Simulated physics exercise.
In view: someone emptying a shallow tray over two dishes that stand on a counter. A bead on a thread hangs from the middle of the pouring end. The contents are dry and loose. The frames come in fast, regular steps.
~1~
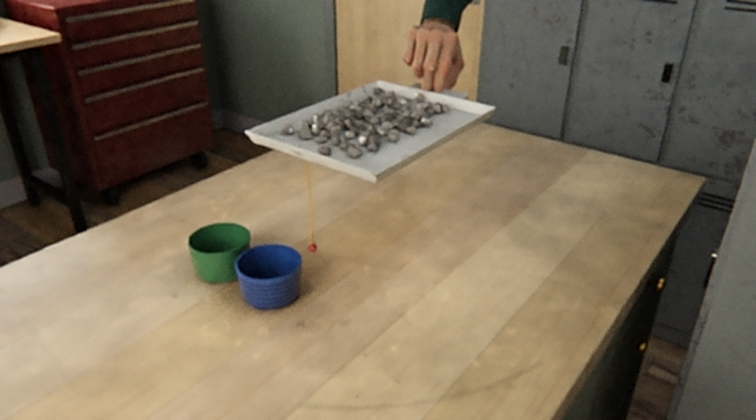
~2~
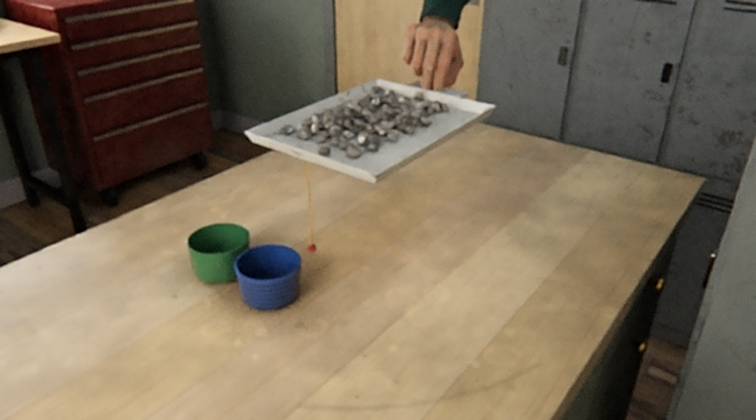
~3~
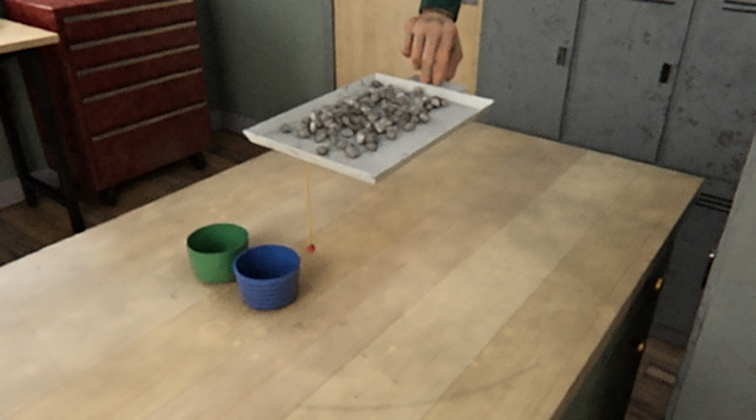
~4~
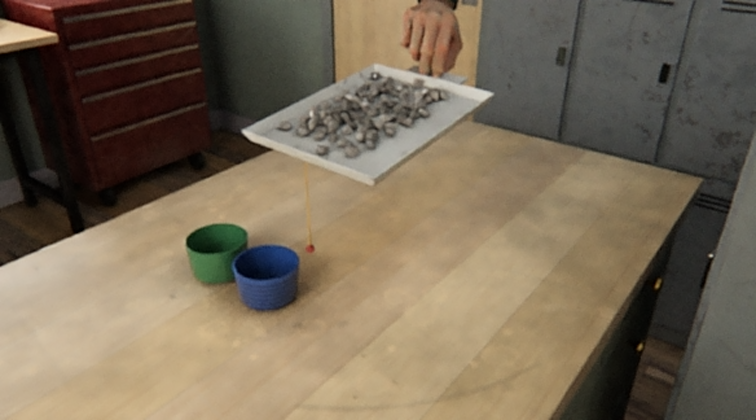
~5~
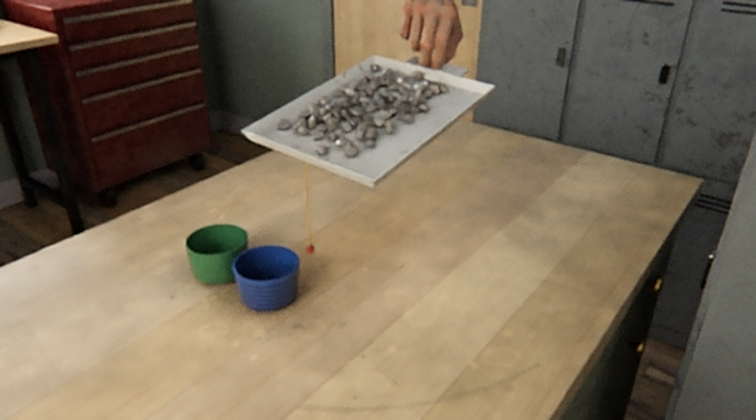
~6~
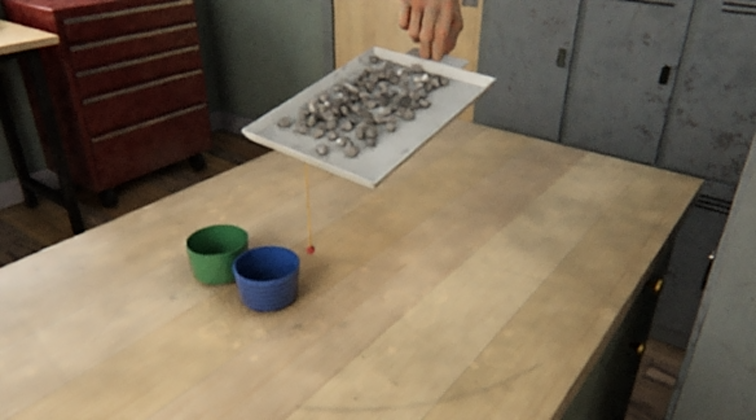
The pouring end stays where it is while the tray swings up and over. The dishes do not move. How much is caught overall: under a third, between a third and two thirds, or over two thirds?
They take under a third between them.
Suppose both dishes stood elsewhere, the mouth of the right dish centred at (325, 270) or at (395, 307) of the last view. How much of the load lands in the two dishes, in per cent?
First some 20, then 60 per cent.
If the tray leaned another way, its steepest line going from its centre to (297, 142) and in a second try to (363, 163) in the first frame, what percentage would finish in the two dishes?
First some 50, then 0 per cent.
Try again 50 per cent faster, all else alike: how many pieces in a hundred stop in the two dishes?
Close to 10 per cent.
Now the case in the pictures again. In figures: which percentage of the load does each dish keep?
The left dish has 0 per cent, the right dish has 10.
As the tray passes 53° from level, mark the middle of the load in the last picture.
Around (339, 151).
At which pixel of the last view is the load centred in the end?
At about (330, 333).
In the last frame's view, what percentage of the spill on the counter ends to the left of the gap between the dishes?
Close to 0 per cent.
Shortly afterwards, tray tipped steeply; all but a few on the tray; a little in the air.
Next, tray tipped right over; near a third on the tray; a little in the right dish; near half outside both; a little in the air.
Some moments later, tray tipped past a quarter turn; a little in the right dish; the bulk outside both.
In the end, tray tipped past a quarter turn; a little in the right dish; none at all in the left dish; the bulk outside both.
